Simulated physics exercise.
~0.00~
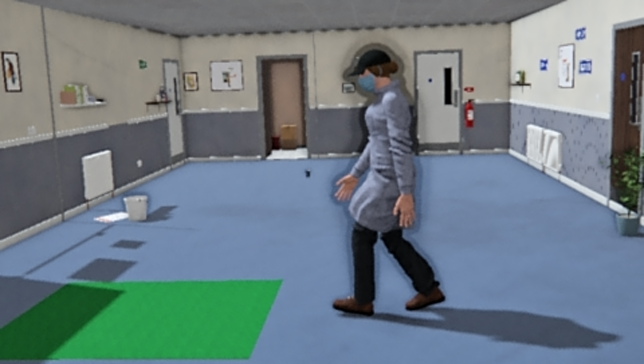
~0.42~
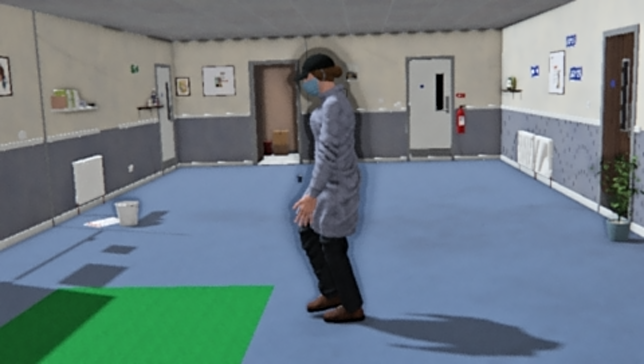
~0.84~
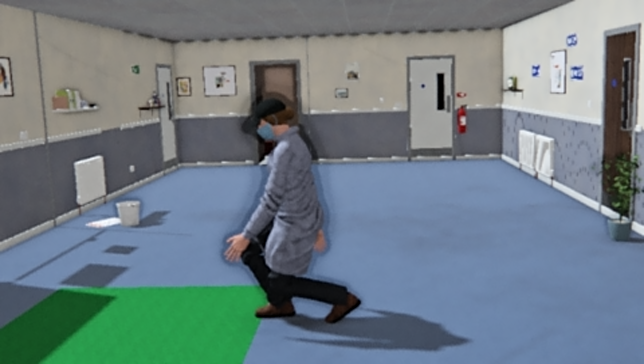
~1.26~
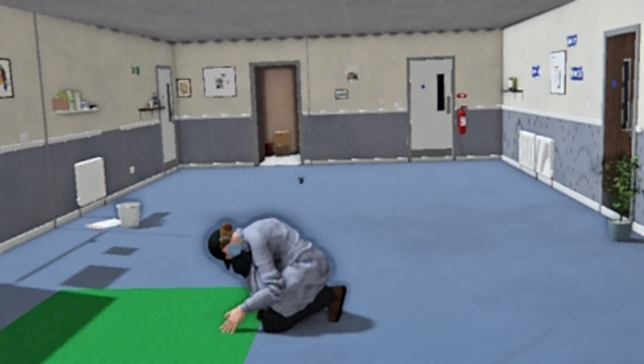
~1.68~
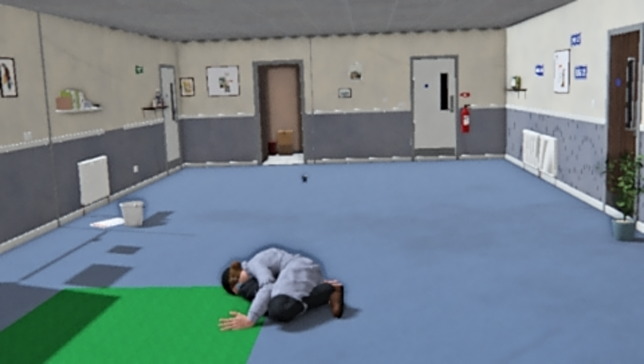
In a blue-floored room, a masked person walks left, crumples, and lies with head over a green mat's edge.
